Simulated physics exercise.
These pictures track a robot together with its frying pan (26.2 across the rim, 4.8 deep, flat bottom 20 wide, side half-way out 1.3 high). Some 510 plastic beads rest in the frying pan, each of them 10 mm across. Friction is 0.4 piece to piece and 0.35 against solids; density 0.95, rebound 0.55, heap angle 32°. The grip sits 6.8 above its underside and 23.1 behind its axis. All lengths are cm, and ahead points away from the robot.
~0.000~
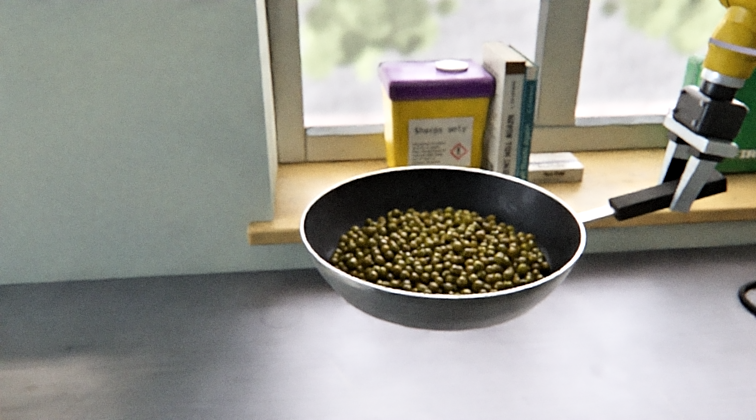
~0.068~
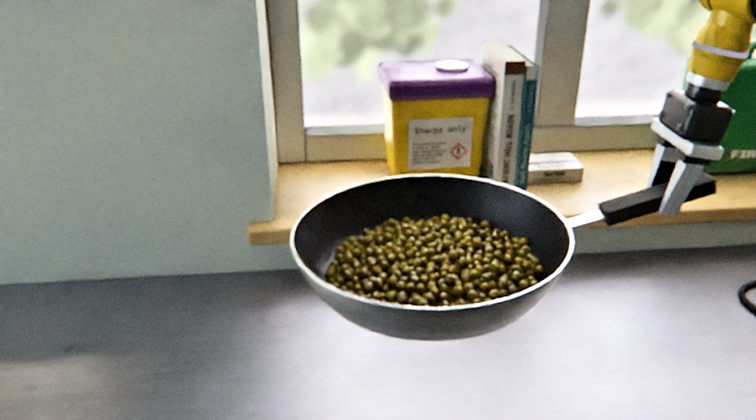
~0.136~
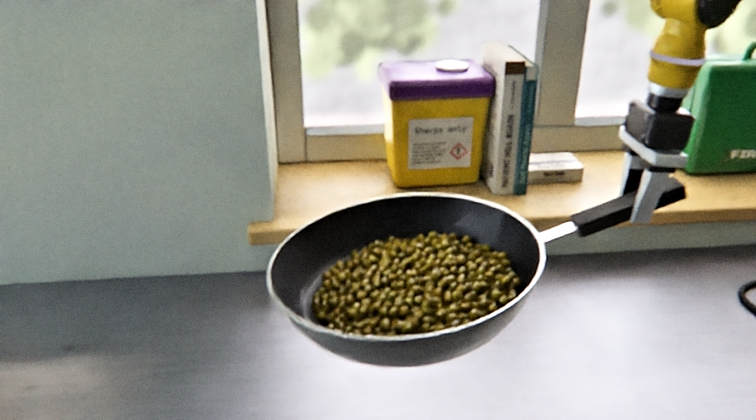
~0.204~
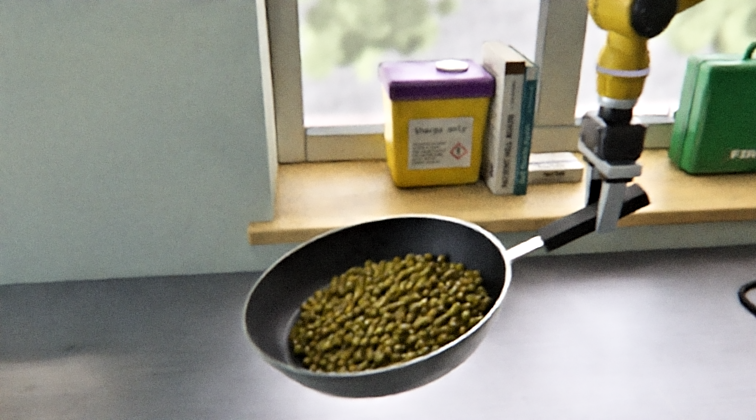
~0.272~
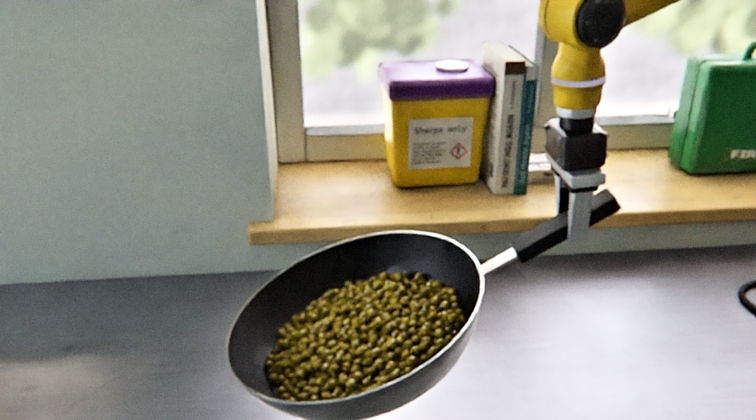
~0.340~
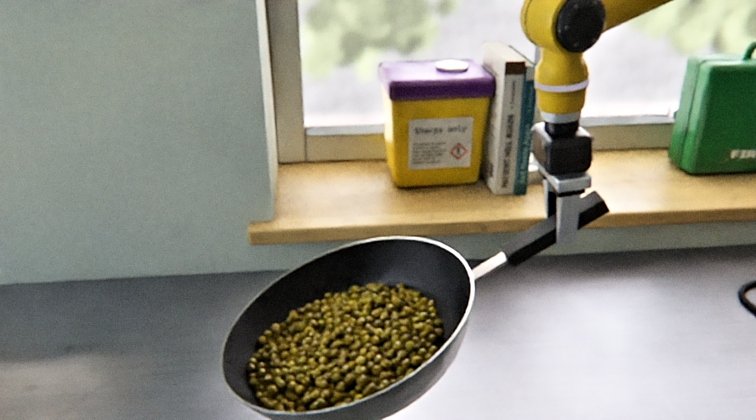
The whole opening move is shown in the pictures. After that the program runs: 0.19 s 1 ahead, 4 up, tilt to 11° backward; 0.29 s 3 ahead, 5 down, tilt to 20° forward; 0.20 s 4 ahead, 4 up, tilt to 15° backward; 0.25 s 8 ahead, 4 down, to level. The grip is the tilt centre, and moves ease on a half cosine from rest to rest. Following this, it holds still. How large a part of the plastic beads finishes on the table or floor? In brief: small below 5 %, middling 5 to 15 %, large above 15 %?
Large.
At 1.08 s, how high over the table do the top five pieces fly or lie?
They are some 46 centimetres up.
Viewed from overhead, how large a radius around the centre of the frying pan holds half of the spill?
I reckon close to 16 centimetres.
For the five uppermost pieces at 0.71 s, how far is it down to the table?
Height: Approx. 38 cm.
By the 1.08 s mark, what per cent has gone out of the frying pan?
Reading at that time: Approx. 75 %.
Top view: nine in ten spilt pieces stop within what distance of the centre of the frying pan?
Seen from above, roughly 65 cm.
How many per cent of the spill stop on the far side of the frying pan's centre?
About 70 %.
By 0.71 s, tilted 11° forward, highest piece 39 above the table; 203 in the frying pan, 305 in flight or on a rim.
By 1.08 s, tilted 13° backward, highest piece 46 above the table; 260 on the table or floor, 124 in the frying pan, 124 in flight or on a rim.
By 1.47 s, level, highest piece 23 above the table; 268 on the table or floor, 235 in the frying pan, 5 in flight or on a rim.
By 2.52 s, level, highest piece 22 above the table; 273 on the table or floor, 235 in the frying pan.
Final count, 273 on the table or floor, 235 in the frying pan. That is 54 % on the table or floor.
